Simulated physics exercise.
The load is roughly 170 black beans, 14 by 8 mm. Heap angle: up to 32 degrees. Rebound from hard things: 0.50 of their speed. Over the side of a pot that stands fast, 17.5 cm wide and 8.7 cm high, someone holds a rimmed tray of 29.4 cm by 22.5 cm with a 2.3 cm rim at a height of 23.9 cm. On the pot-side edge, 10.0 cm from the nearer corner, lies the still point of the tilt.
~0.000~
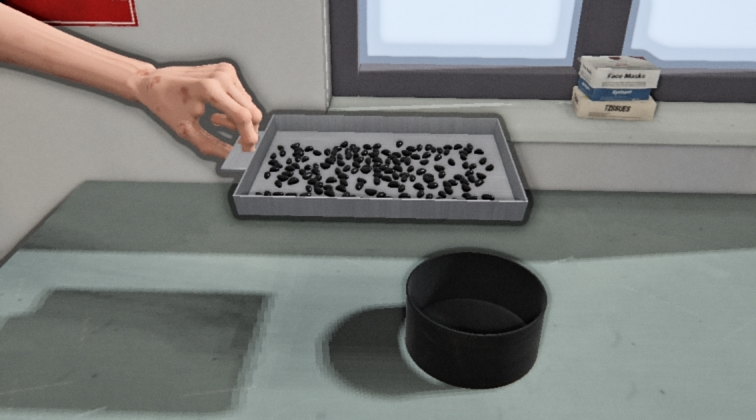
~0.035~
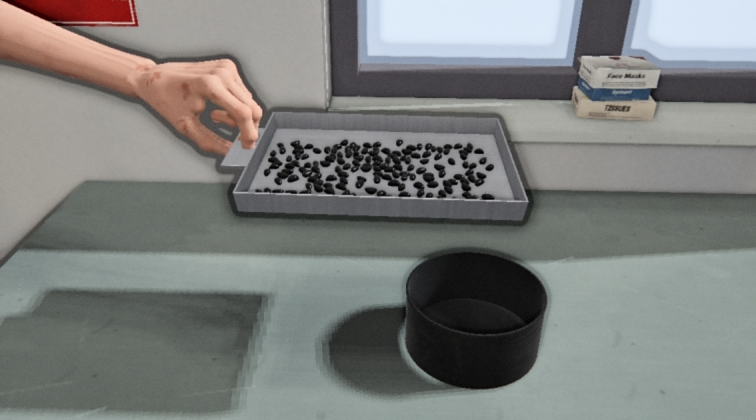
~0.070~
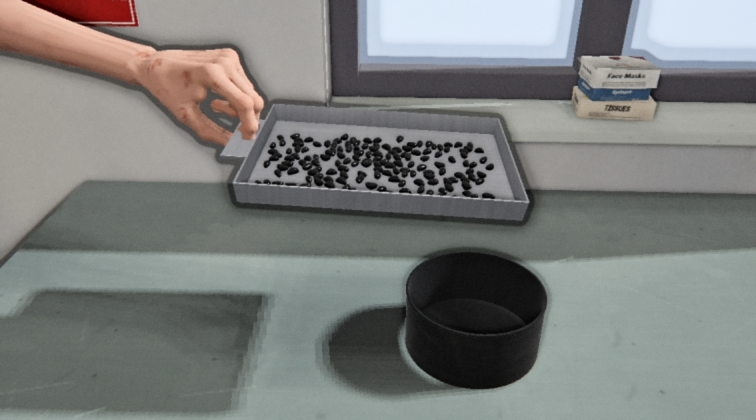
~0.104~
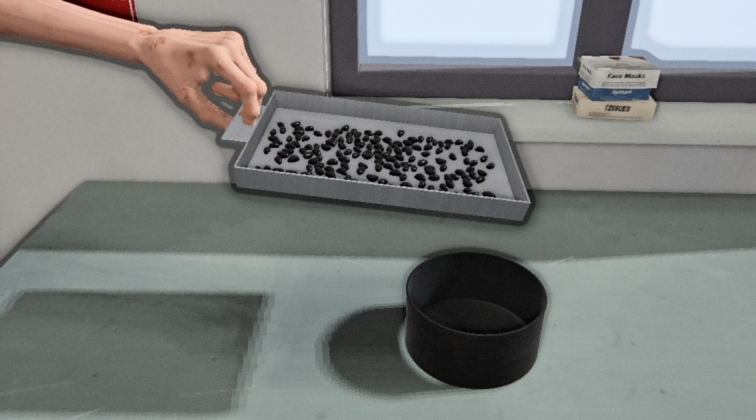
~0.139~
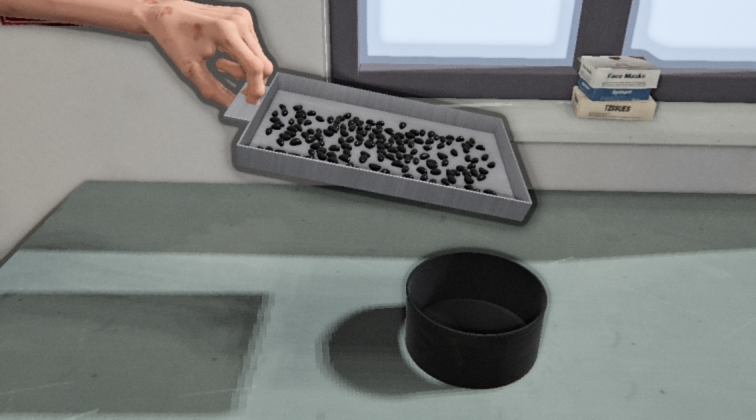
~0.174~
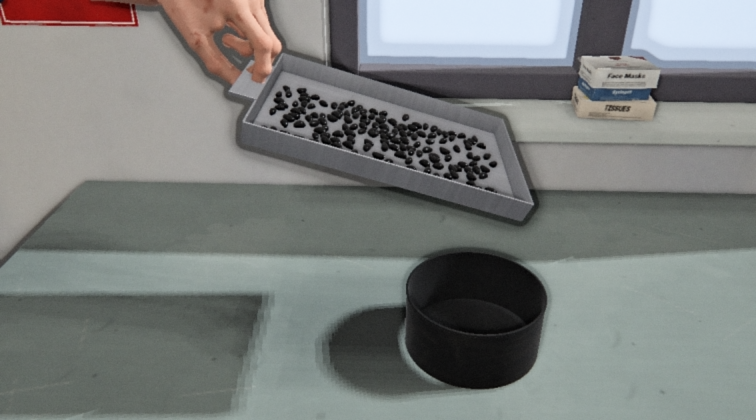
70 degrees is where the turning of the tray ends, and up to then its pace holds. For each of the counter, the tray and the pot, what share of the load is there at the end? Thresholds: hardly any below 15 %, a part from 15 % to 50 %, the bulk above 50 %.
Prediction - counter: The bulk; tray: A part; pot: Hardly any.
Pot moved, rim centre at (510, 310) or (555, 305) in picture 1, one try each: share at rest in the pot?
I'd say close to 10 percent for the first spot and 35 percent for the second.
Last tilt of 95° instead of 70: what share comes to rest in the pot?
Near 15 %, then.
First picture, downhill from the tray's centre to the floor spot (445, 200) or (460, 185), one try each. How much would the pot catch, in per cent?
That would be close to 10 per cent, then close to 5 per cent.
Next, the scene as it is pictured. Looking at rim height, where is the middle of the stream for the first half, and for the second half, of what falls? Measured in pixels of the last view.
Earlier half close to (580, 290), later half at (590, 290) in pixels.
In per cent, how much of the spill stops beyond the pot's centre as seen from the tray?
100 %.
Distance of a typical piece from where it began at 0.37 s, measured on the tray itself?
About 2 cm.
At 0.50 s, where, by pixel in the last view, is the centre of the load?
Estimated load position: Around (498, 146).
After 0.37 s, tilt 44 degrees; the tray holds 100 %, the pot 0 %.
After 0.50 s, tilt 63 degrees; the tray holds 100 %, the pot 0 %.
Then, at 0.76 s, tilt 70 degrees; the tray holds 40 %, the pot 0 %.
By 2.3 s all is still; counter 60 %, tray 40 %, pot 0 %.
